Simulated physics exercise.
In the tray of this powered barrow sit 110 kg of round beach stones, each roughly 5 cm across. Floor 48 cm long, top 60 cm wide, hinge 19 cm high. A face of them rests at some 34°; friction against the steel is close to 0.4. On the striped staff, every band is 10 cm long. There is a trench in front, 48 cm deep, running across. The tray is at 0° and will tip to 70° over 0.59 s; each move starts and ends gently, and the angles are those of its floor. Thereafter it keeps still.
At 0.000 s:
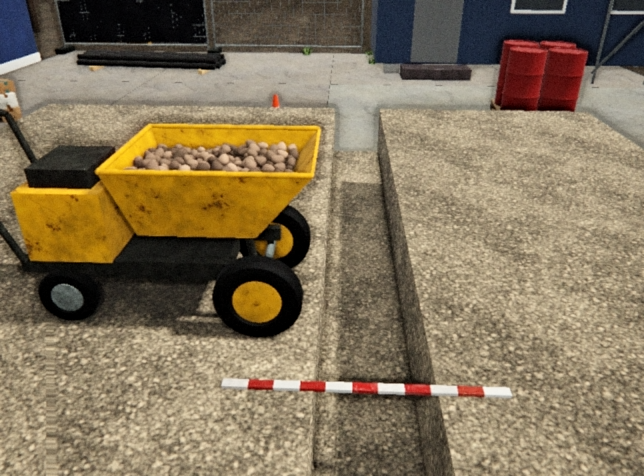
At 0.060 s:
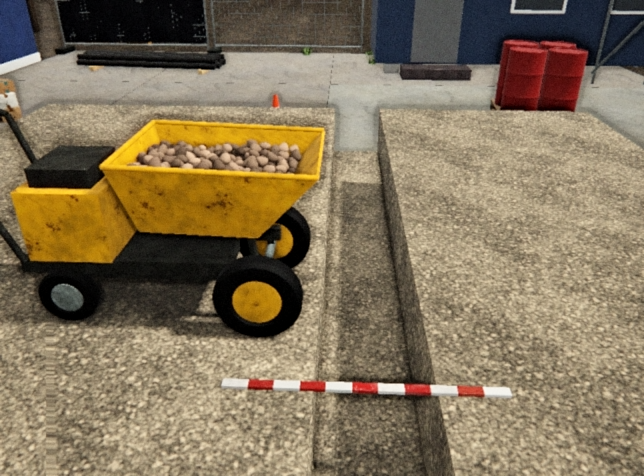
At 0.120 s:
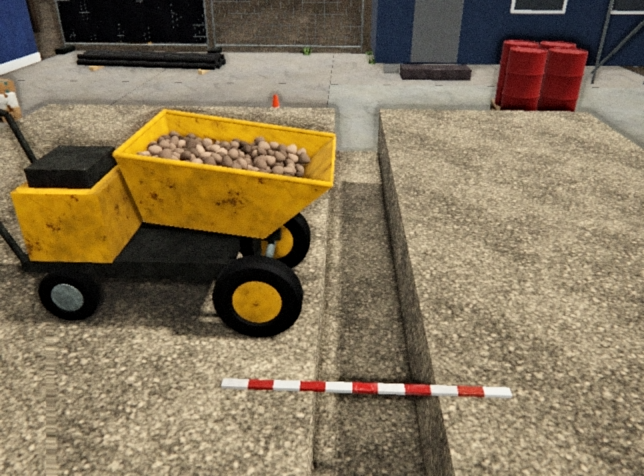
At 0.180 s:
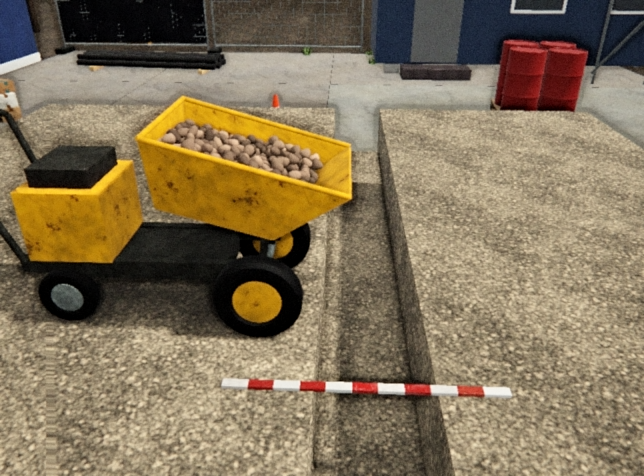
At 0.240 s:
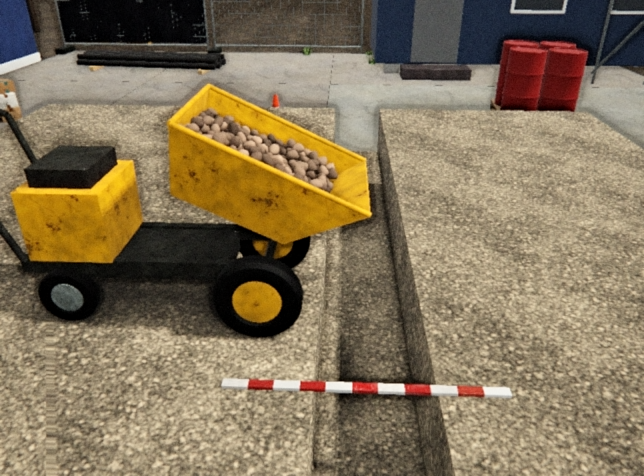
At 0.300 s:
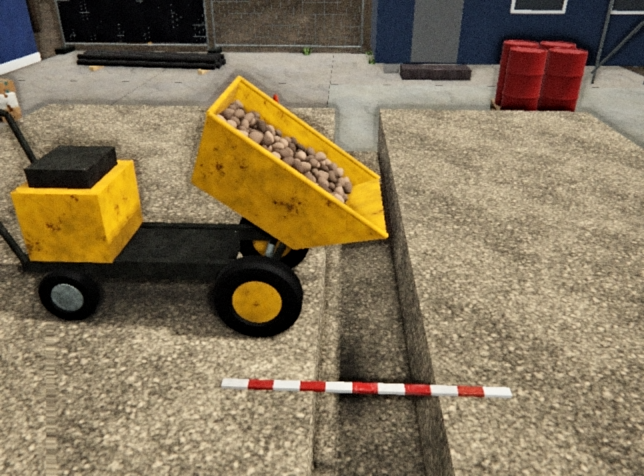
Concrete yard with a narrow trench, a yellow powered barrow standing still while its stone-filled tray tilts steadily forward to the right.
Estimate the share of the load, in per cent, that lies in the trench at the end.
I would say 24 per cent of the load lies in the trench at the end.
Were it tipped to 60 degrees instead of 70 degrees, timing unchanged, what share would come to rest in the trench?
With that change, near 35 per cent.
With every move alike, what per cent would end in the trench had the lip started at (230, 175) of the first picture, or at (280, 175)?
Close to 90 percent in the first case, 50 percent in the second.
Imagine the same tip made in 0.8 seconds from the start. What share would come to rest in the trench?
Roughly 30 per cent would.
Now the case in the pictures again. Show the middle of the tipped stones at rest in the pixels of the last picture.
In the last view, about (474, 299).
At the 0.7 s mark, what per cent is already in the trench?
About 5%.
After 0.4 s the floor is at 59°; 100 % in the tray; the foremost stones are at (382, 247).
After 0.7 s the floor is at 70°; 67 % in the tray, 5 % in the trench, 29 % past the trench; the foremost stones are at (484, 312).
After 1.0 s the floor is at 70°; 12 % in the tray, 13 % in the trench, 75 % past the trench; the foremost stones are past the picture's edge.
After 3.0 s the floor is at 70°; 0 % in the tray, 24 % in the trench, 76 % past the trench; the foremost stones are past the picture's edge.
